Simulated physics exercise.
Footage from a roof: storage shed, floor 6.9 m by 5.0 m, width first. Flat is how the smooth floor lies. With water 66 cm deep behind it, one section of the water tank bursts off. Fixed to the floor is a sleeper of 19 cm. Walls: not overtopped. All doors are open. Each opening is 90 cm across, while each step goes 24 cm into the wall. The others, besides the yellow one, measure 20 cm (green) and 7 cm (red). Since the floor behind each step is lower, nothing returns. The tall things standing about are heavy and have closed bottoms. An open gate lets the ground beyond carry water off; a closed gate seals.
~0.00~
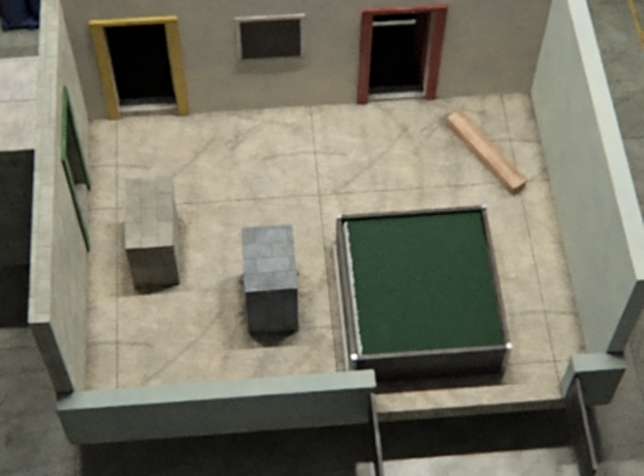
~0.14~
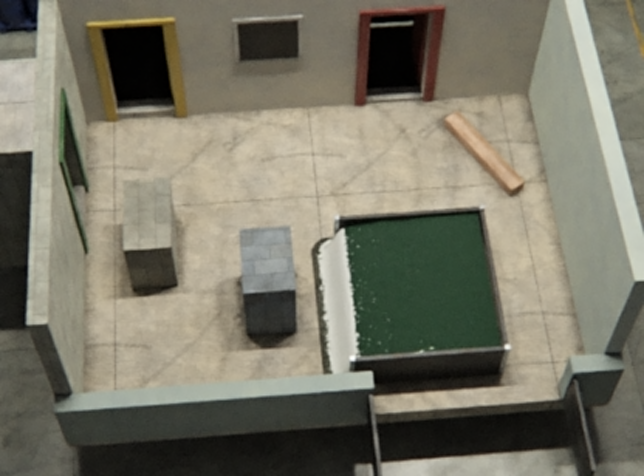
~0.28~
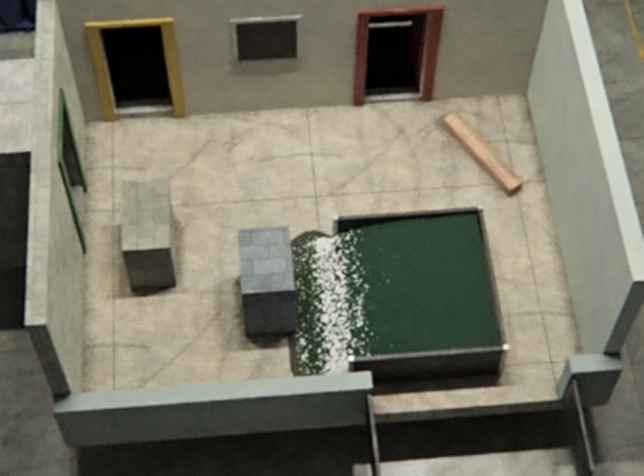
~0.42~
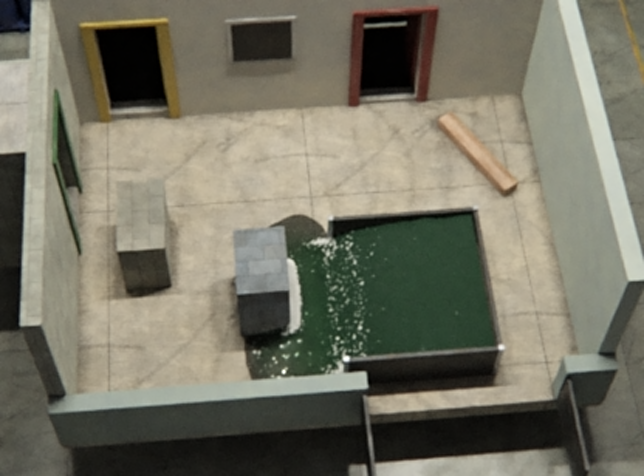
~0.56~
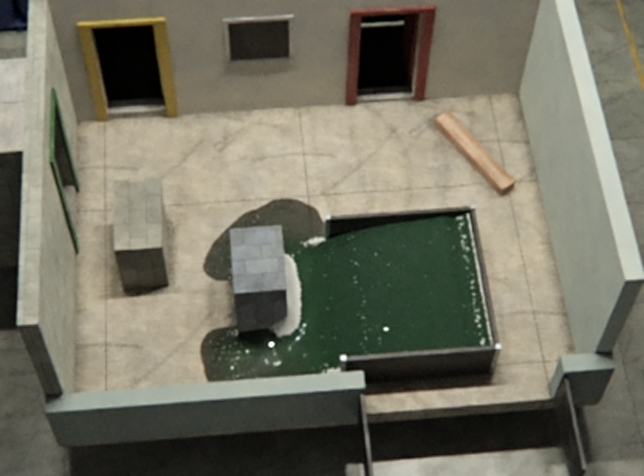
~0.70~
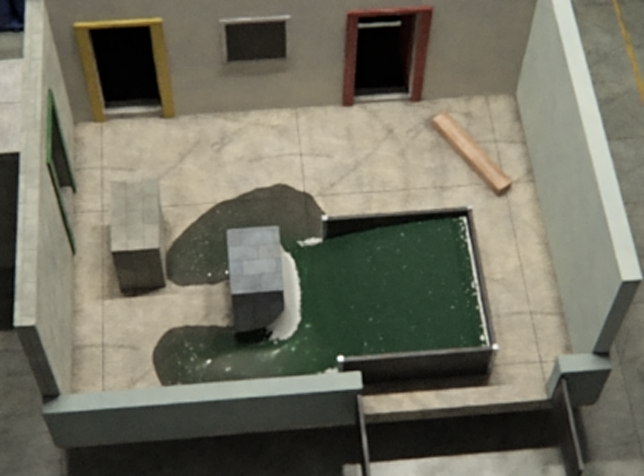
A dark green pool of water fills a low, dark-rimmed tank on the right of a pale-floored, roofless room, seen from high above. A grey block and a tan block stand left of it, with yellow and red doorways behind and an orange plank lying at right. The tank's left side bursts away and foaming water surges left, wraps around the grey block and spreads in two dark lobes, while the view drifts very slightly.
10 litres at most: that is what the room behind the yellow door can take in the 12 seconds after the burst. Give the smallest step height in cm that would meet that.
The step would need to be about 26 cm high.
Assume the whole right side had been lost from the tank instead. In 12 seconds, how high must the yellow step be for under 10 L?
A height of around 8.5 cm.
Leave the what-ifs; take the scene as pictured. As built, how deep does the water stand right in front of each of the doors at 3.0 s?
Depth at green 7 cm, at yellow 19 cm, at red 2 cm.
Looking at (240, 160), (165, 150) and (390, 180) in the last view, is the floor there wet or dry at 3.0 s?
In that order: Wet, flooded, dry.
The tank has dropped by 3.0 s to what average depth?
Averaged depth comes out at about 20 cm.
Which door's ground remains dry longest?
The red door.
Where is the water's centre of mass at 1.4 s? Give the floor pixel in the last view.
Centre estimate: (328, 312) px, approximately.
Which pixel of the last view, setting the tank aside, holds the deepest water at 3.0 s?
(87, 166).
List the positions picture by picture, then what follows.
In the first frame, still water, 66 cm deep, in the water tank at (421, 282); the yellow door at (143, 75) is dry.
In the second frame, water pours out at (345, 303) and has run 0.3 m, to a hidden place; about 8 cm deep outside, 66 cm at the back.
In the third frame, water pours out at (344, 305) and has run 0.7 m, to (300, 379); about 12 cm deep outside, 66 cm at the back.
In the fourth frame, the front is at (255, 370), 1.2 m from the gap at (339, 307); 2.7 m2 of floor is wet, 66 cm left at the back.
In the fifth frame, the front is at (207, 357), 1.8 m from the gap at (336, 306); 3.9 m2 of floor is wet, 59 cm left at the back.
In the sixth frame, the front is at (161, 365), 2.4 m from the gap at (333, 307); 5.4 m2 of floor is wet, 55 cm left at the back; 2.2 m in a straight line remain to the yellow door at (128, 77).
After 1.4 s water covers 35 % of the floor, deepest (46 cm) near (292, 309); it has not reached the yellow door.
After 3.0 s water covers 60 % of the floor, deepest (36 cm) near (87, 166); 19 cm at the yellow door, 3 litres in over its 16 cm step.
After 12.0 s water covers 95 % of the floor, deepest (12 cm) near (427, 124); 8 cm at the yellow door, 64 litres in over its 16 cm step.
At the yellow door as built, the water arrived by 1.9 s and peaked near 29 cm at 3.6 s.
With a step of 21.5 cm, 25 litres would have come in within the 12 s; with 29.5 cm, 3 litres. So under 10 litres takes about 26 cm.
